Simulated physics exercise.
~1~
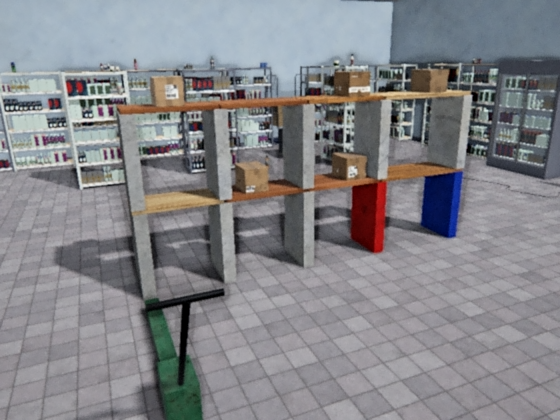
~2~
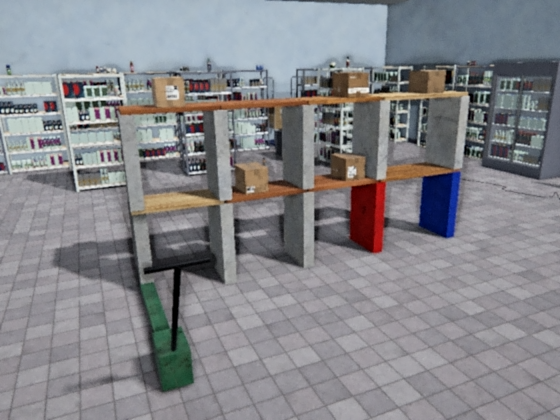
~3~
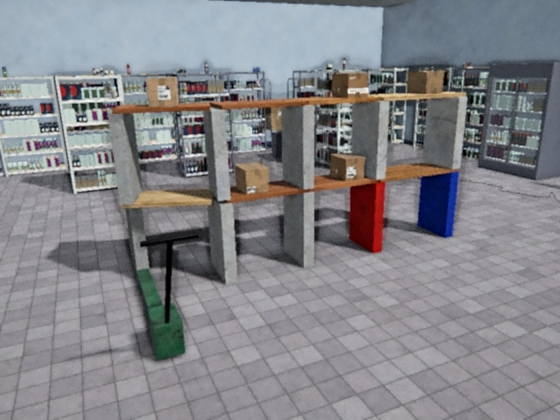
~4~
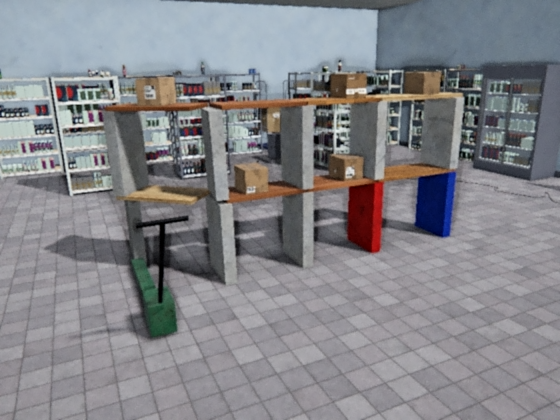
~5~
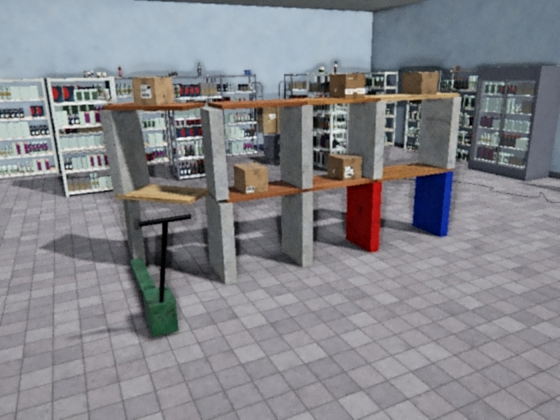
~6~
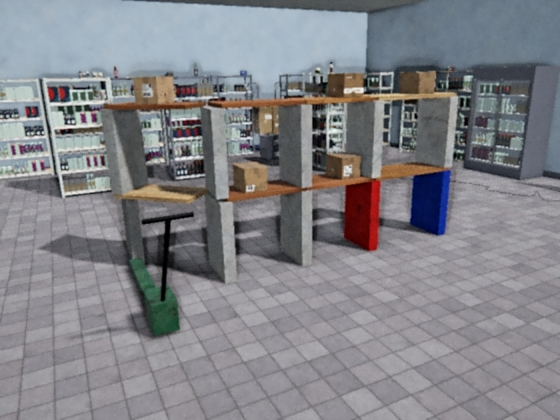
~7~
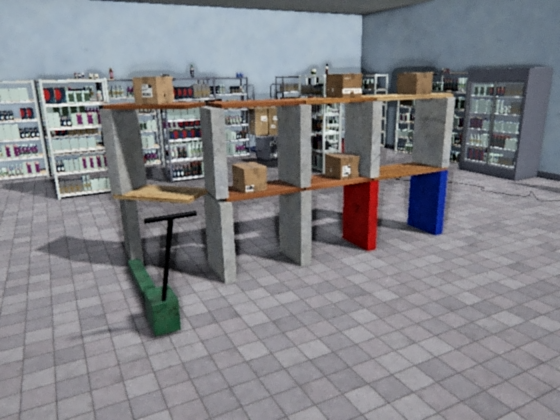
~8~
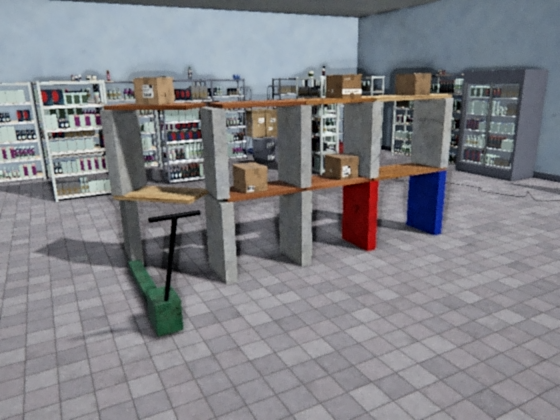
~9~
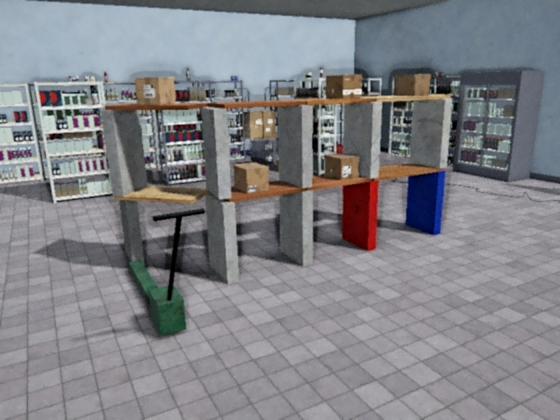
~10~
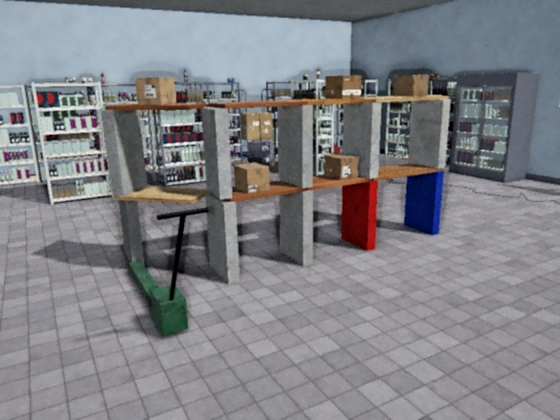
In a storeroom with a grey tiled floor and stocked shelves along pale blue walls, the view looks slightly down on a two-tier rack of upright grey blocks carrying wooden boards. Cardboard boxes sit on both tiers, and a red upright and a blue upright stand at the lower right. A green jack with a black T-shaped handle slides inward at the foot of the left end, and the nearby boards and blocks shift slightly. The jack then stops, while the view drifts gently sideways. The rack remains standing, its boxes still up and the coloured uprights in place.
